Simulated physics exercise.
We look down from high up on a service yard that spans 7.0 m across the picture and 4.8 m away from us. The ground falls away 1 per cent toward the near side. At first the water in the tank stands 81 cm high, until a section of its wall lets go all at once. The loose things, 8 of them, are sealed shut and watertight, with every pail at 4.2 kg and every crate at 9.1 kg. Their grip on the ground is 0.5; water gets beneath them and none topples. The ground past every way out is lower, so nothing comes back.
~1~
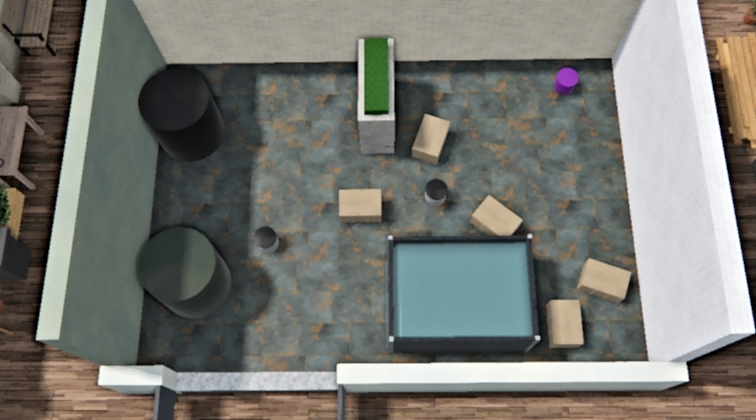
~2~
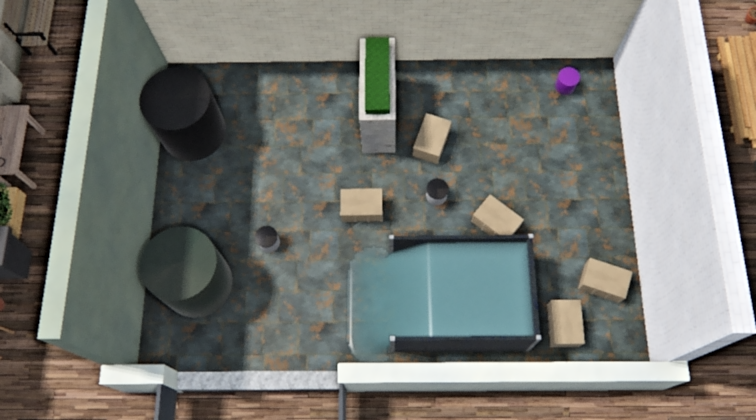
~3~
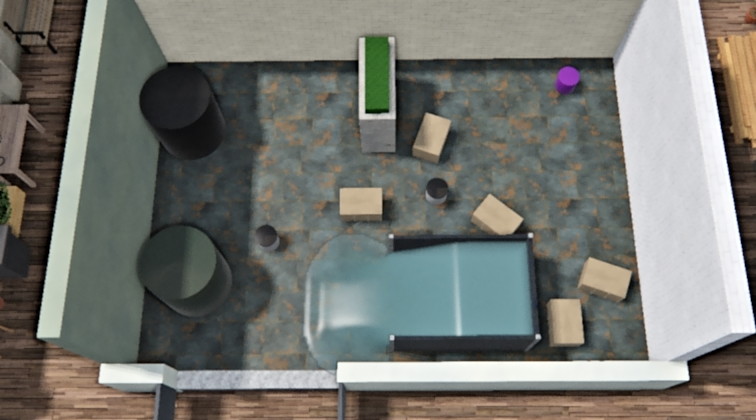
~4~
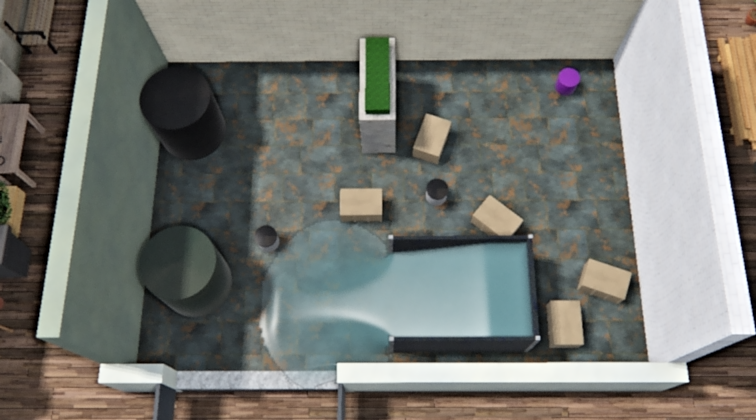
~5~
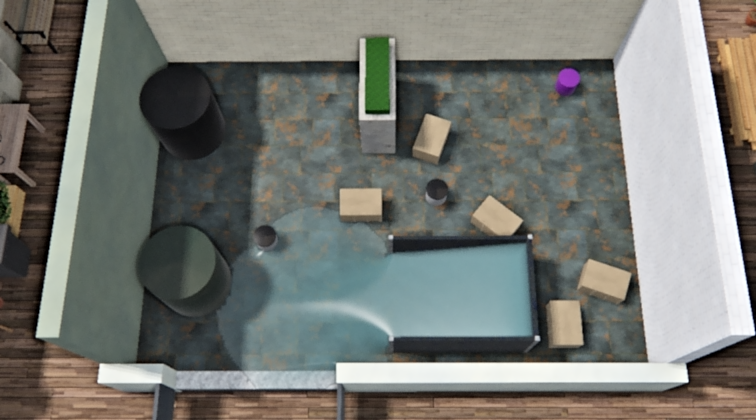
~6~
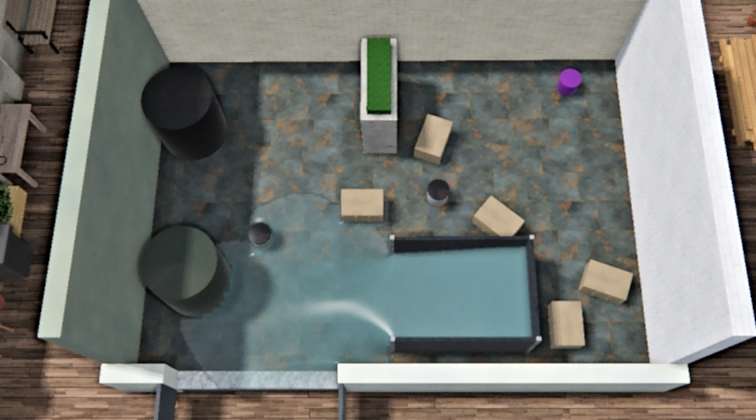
Water poured out of the left side of a dark-framed tank and spread leftward in a widening sheet across the yard floor, reaching the large dark green drum and nudging a small dark pail slightly.
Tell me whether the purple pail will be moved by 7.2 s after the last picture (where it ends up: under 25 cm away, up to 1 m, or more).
Expect a tiny change in position.
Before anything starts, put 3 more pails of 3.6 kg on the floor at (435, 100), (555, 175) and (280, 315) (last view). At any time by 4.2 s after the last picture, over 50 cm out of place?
Taking them in the order given: Falls short, falls short and exceeds it.
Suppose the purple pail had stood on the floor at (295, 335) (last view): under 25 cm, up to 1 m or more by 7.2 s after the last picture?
By that time it is swept a long way.
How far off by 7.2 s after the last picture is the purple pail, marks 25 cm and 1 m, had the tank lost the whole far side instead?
Note: Purple pail swept well away.
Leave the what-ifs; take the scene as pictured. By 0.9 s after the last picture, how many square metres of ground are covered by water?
About 13 m2 is covered.
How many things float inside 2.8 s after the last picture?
At that instant the tally stands at 1.
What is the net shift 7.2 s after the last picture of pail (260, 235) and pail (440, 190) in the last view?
Taken in order, the shifts are 300 cm and 80 cm.
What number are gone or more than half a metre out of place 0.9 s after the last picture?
The number I get is 1.
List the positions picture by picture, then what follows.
In the first picture, the purple pail at (568, 77) rests on the ground; water covers 2.4 m2; 0 of 8 have shifted.
In the second picture, the purple pail at (569, 76), on the bottom; 3.2 m2 under water; 0 of 8 have shifted.
In the third picture, the purple pail at (569, 76) rests on the ground; 4.4 m2 under water; 0 of 8 have shifted.
In the fourth picture, the purple pail at (569, 77), on the bottom; water covers 5.8 m2; 0 of 8 have shifted.
In the fifth picture, the purple pail at (569, 78) rests on the ground; 7.3 m2 under water; 0 of 8 have shifted.
In the sixth picture, the purple pail at (571, 78), on the bottom; 8.4 m2 under water; 1 of 8 have shifted.
Then, 0.9 s after the last picture the purple pail is near (571, 78), 0.0 m from its start, aground; 0 of 8 are out; 1 afloat.
Then, 2.8 s after the last picture the purple pail is near (571, 78), 0.0 m from its start, aground; 0 of 8 are out; 1 afloat.
Then, 4.8 s after the last picture the purple pail is near (571, 78), 0.0 m from its start, aground; 0 of 8 are out; 1 afloat.
Then, 7.2 s after the last picture the purple pail is near (571, 78), 0.0 m from its start, aground; 0 of 8 are out; 1 afloat.
